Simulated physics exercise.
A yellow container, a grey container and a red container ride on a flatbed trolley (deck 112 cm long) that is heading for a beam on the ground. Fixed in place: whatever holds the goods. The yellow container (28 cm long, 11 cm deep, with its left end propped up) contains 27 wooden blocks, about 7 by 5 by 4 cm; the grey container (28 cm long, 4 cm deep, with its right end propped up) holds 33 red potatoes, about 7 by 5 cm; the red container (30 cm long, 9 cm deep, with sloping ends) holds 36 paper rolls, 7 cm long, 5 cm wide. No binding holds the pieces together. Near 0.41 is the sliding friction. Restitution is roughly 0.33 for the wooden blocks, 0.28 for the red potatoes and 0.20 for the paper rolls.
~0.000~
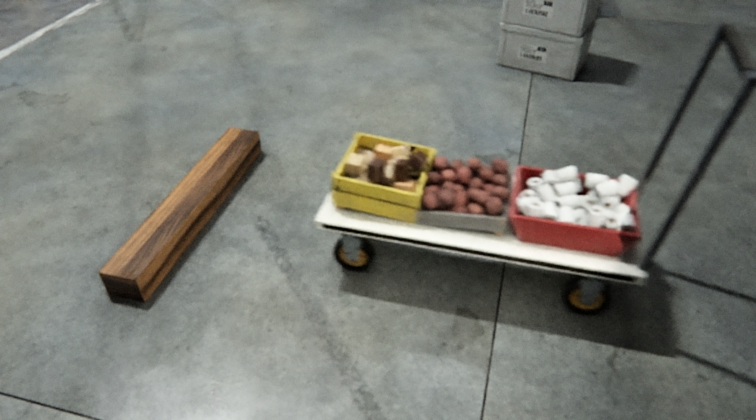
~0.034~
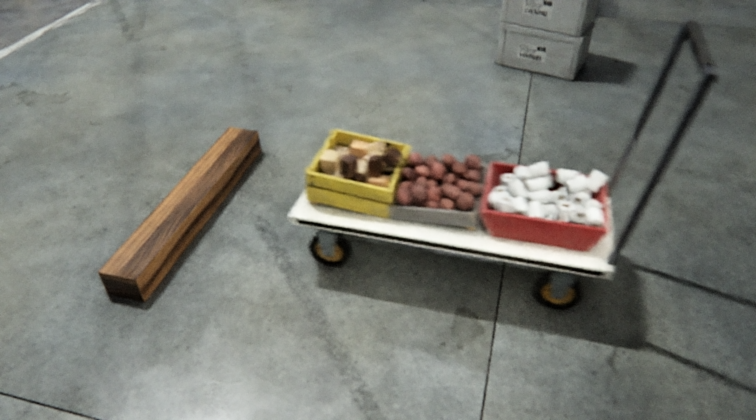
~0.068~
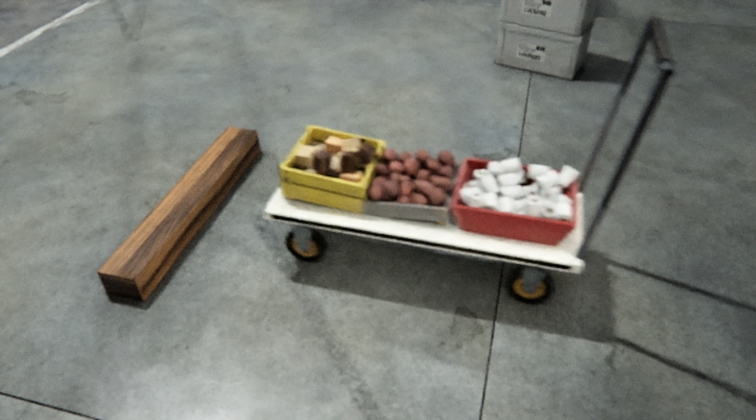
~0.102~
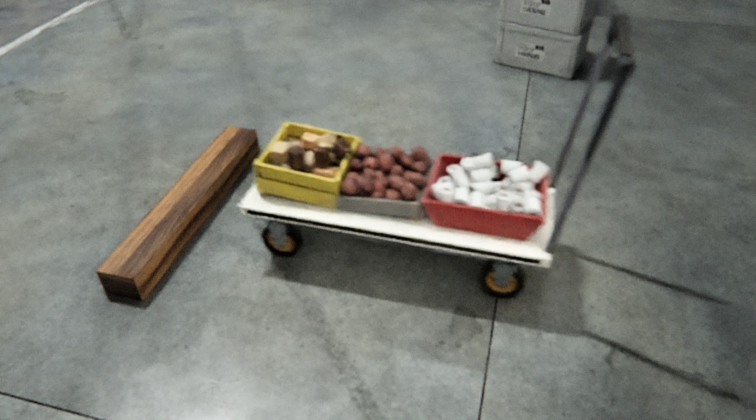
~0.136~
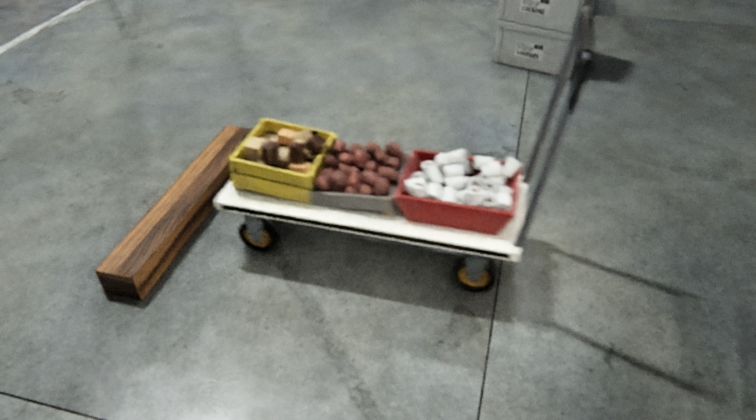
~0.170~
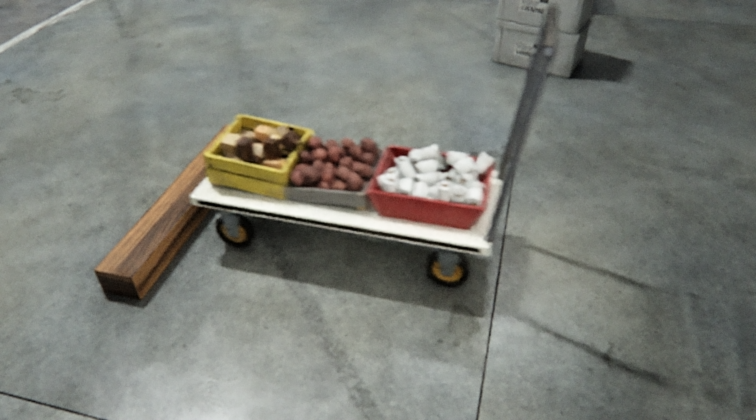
To begin with, a flatbed trolley carrying a yellow container of wooden blocks, a grey one of reddish potatoes and a red one of white rolls stands apart from a wooden beam on the floor. It then rolls steadily left, closing the gap, until its front end overlaps the beam's far end from view.
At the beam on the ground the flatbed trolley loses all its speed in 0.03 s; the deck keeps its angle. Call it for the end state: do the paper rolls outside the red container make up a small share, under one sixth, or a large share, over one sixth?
A large share, over one sixth.
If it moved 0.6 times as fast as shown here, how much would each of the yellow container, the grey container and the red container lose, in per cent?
Yellow container 0, grey container 20, red container 10 per cent.
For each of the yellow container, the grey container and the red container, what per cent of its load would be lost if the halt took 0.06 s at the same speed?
With that change, yellow container 10 per cent, grey container 20 per cent, red container 30 per cent.
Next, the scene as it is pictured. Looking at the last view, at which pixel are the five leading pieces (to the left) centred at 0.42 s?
(180, 126).
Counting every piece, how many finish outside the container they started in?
About 25 pieces.
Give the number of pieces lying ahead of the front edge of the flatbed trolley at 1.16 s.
Count: Approx. 4.
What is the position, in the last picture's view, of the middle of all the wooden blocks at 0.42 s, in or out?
Near (217, 143).
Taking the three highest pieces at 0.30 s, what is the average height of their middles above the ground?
Their middles sit some 52 cm up.
After 0.20 s, contact.
After 0.30 s, 1 of 27 out of the yellow container, 3 of 33 out of the grey container and 1 of 36 out of the red container.
After 0.42 s, 1 of 27 out of the yellow container, 7 of 33 out of the grey container and 5 of 36 out of the red container.
After 0.65 s, 5 of 27 out of the yellow container, 8 of 33 out of the grey container and 10 of 36 out of the red container.
When it is over (at 1.16 s), 5 of 27 out of the yellow container, 9 of 33 out of the grey container and 12 of 36 out of the red container. Asked share, 12 of 36, 33 per cent.
